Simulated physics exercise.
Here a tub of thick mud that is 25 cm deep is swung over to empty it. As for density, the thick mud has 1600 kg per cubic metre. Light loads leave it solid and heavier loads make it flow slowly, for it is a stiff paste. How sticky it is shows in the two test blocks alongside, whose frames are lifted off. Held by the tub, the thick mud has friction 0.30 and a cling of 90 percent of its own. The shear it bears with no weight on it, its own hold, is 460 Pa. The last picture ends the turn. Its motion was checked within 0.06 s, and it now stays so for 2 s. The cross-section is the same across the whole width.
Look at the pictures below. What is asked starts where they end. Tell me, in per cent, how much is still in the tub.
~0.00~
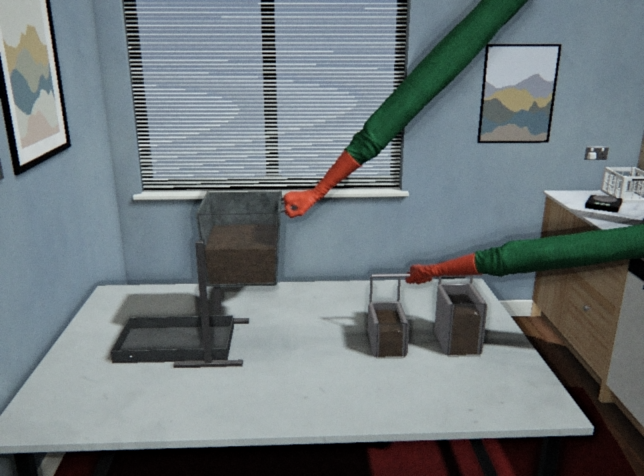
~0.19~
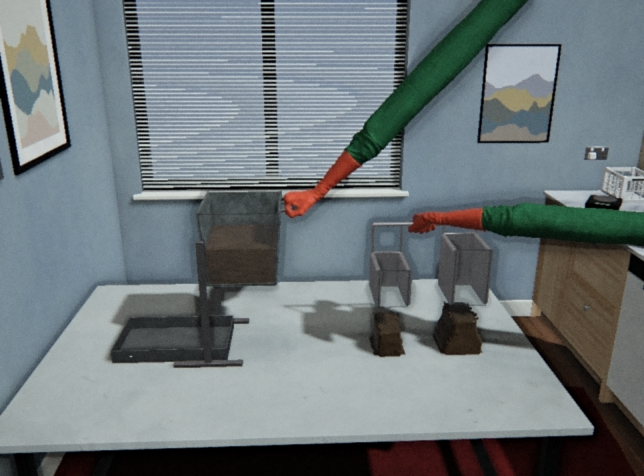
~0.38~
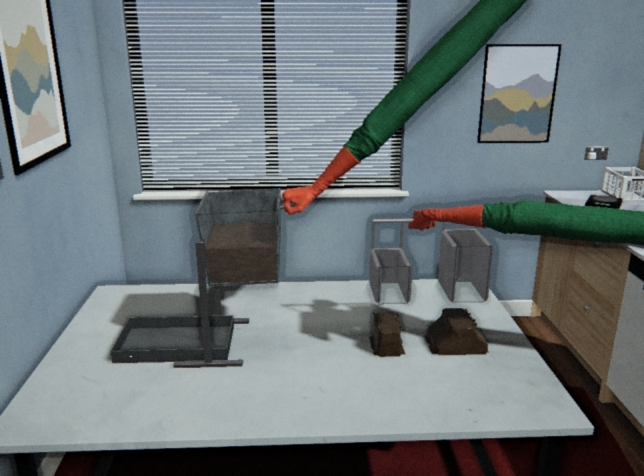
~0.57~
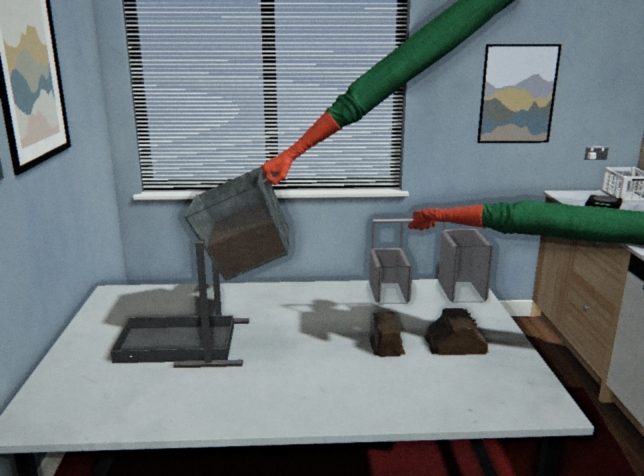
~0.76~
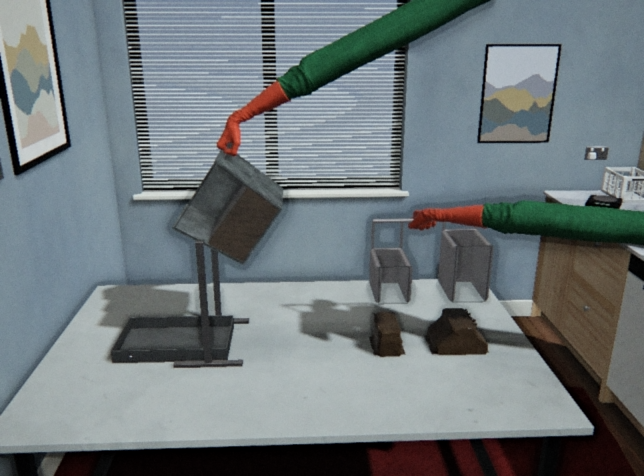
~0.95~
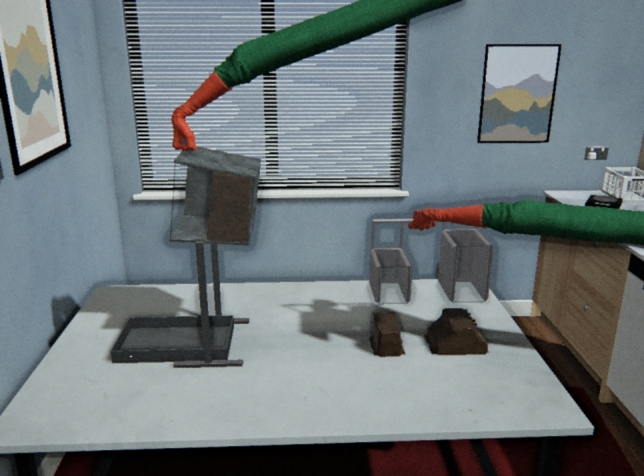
Something like 93 out of 100.
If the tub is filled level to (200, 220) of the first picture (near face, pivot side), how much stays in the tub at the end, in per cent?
50 %.
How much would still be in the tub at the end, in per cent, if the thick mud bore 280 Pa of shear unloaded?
That works out near 70 %.
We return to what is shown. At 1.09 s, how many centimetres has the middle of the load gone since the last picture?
The distance comes to some 4 cm.
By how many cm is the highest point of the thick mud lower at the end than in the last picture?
The top ends up some 11 cm below its level in the last picture.
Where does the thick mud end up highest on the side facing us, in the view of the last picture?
Near (216, 206).
By 1.09 s, the tub is at 82 degrees and holds 100 %.
By 1.26 s, the tub is at 82 degrees and holds 98 %.
By 1.43 s, the tub is at 82 degrees and holds 94 %.
By 1.60 s, the tub is at 82 degrees and holds 93 %.
By 2.95 s, at the end, the tub is at 82 degrees and holds 93 %.
